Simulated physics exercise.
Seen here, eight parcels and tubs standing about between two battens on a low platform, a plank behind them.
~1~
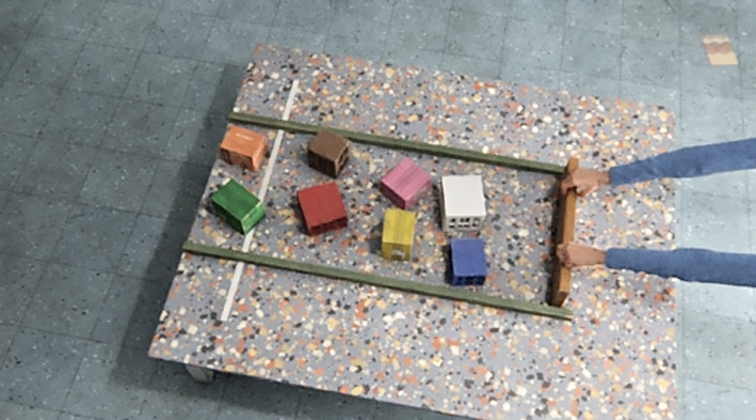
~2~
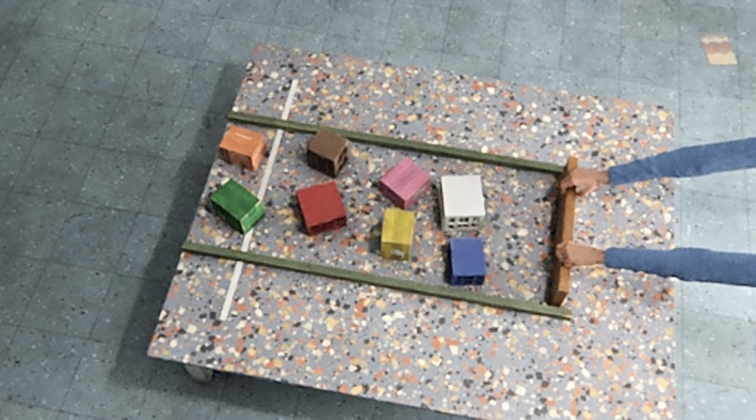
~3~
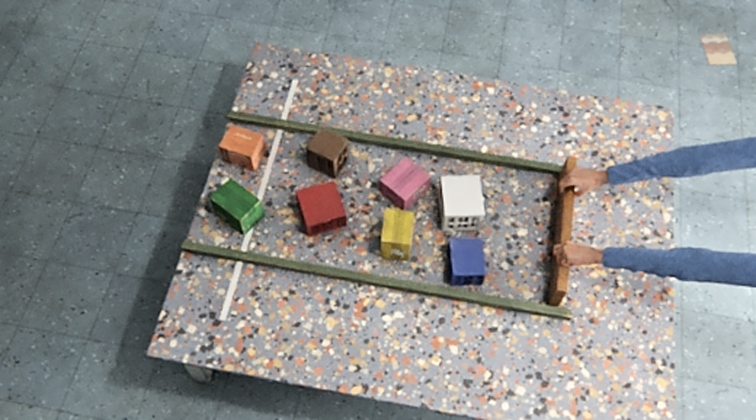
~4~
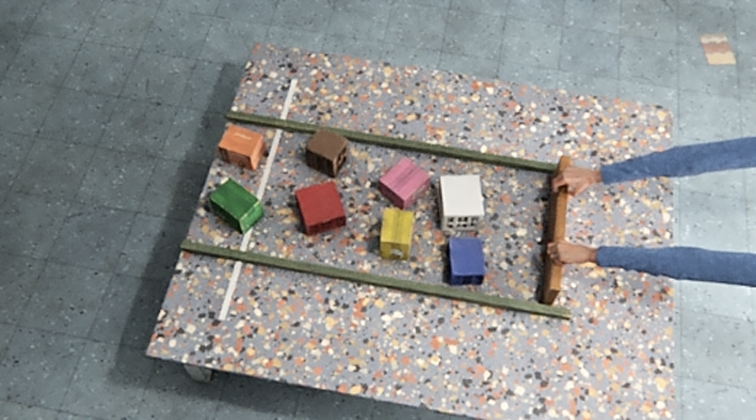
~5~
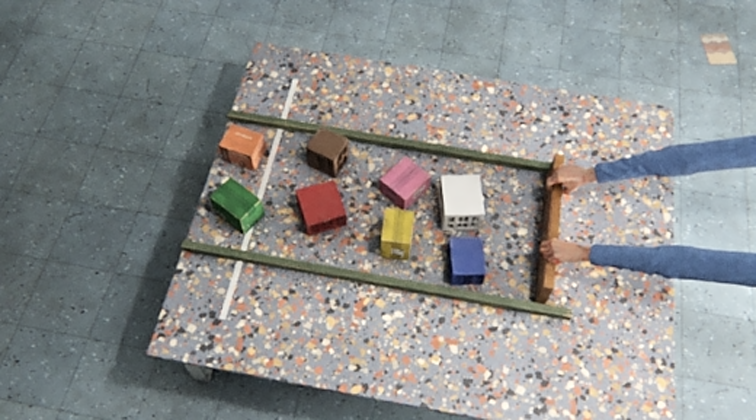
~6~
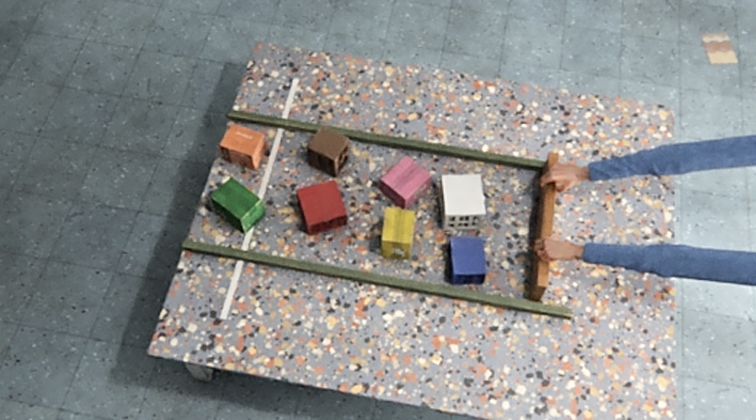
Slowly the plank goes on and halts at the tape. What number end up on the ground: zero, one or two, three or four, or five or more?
As it turns out, the number that fall off is three or four.
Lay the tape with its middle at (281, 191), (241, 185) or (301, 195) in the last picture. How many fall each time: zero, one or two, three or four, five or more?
Taking them in turn, either three or four; five or more; one to two.
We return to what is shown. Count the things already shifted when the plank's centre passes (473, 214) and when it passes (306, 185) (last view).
By then 2, and 8.
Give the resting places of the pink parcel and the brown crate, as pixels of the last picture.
First (213, 160), then (262, 130).
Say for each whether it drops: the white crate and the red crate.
The white crate is kept, the red crate comes down.
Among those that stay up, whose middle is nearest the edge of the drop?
The pink parcel.
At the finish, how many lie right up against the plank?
That makes 3.
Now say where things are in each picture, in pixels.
The first picture shows orange box (244, 149); green box (239, 207); brown crate (329, 154); plank (565, 231); tape (263, 190).
The second picture shows green box (238, 207); yellow parcel (397, 235).
The third picture shows brown crate (328, 153); blue crate (466, 262).
The fourth picture shows orange box (242, 148); white crate (460, 203).
The fifth picture shows green box (238, 206); plank (550, 228).
The sixth picture shows orange box (244, 147); green box (238, 205); brown crate (329, 152); plank (544, 226); tape (263, 188).
A little later, none off yet; orange box at rest near (244, 147); green box at rest near (238, 205); brown crate at rest near (329, 152).
Next, none off yet; orange box at rest near (244, 147); green box at rest near (238, 205); brown crate shifted a little near (313, 146).
Later still, none off yet; orange box shifted a little near (235, 145); green box shifted about its own width near (190, 206); brown crate shifted about its own width near (296, 137).
When it is over, the number that fall off is three or four; down, red crate, green box and orange box.
